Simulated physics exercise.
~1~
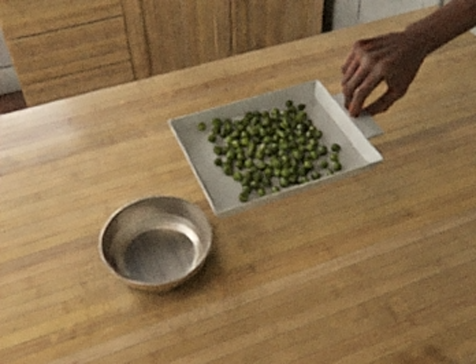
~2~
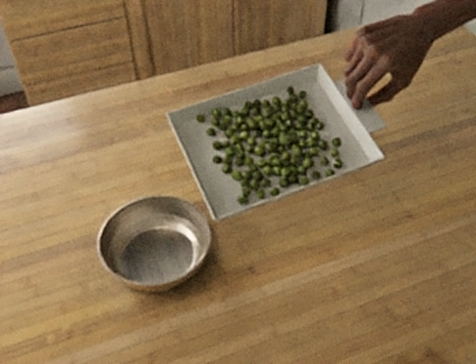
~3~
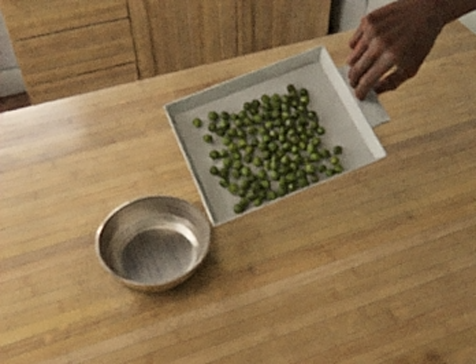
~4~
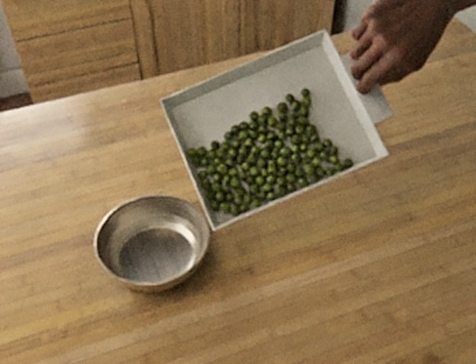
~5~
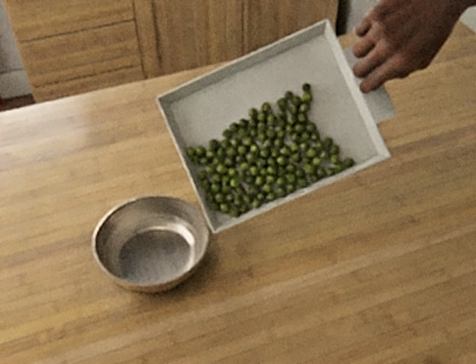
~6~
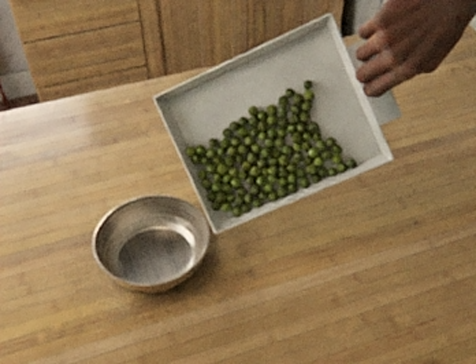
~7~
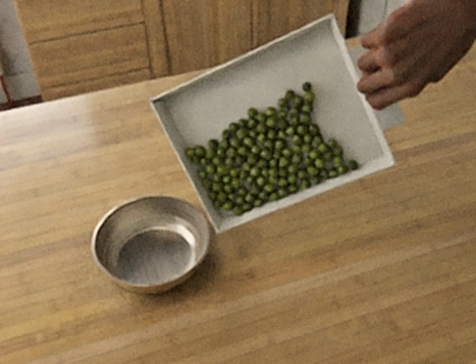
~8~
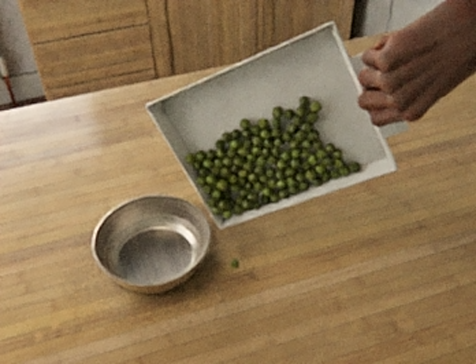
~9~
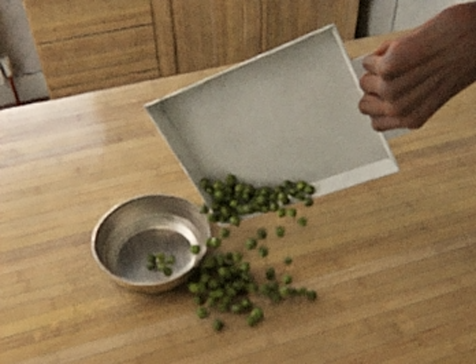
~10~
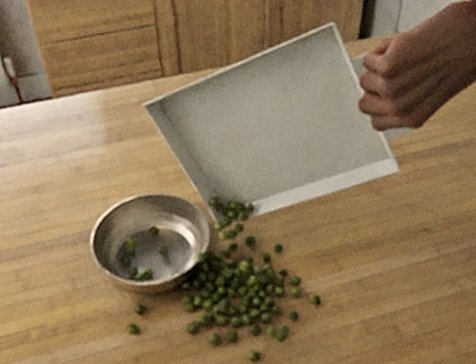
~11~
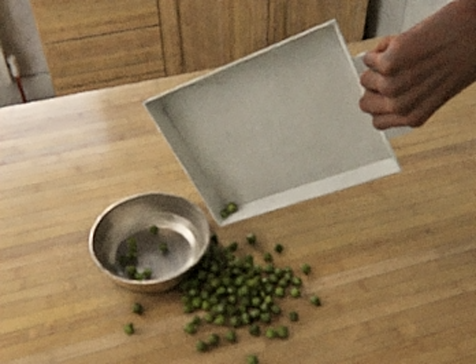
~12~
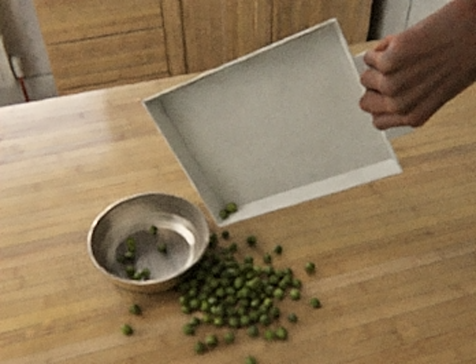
The video shows a hand tilting a shallow white tray of small green olives beside a metal bowl on a wooden table. The olives slide and spill out, a few landing in the bowl while most settle in a pile on the table, leaving the tray nearly empty.
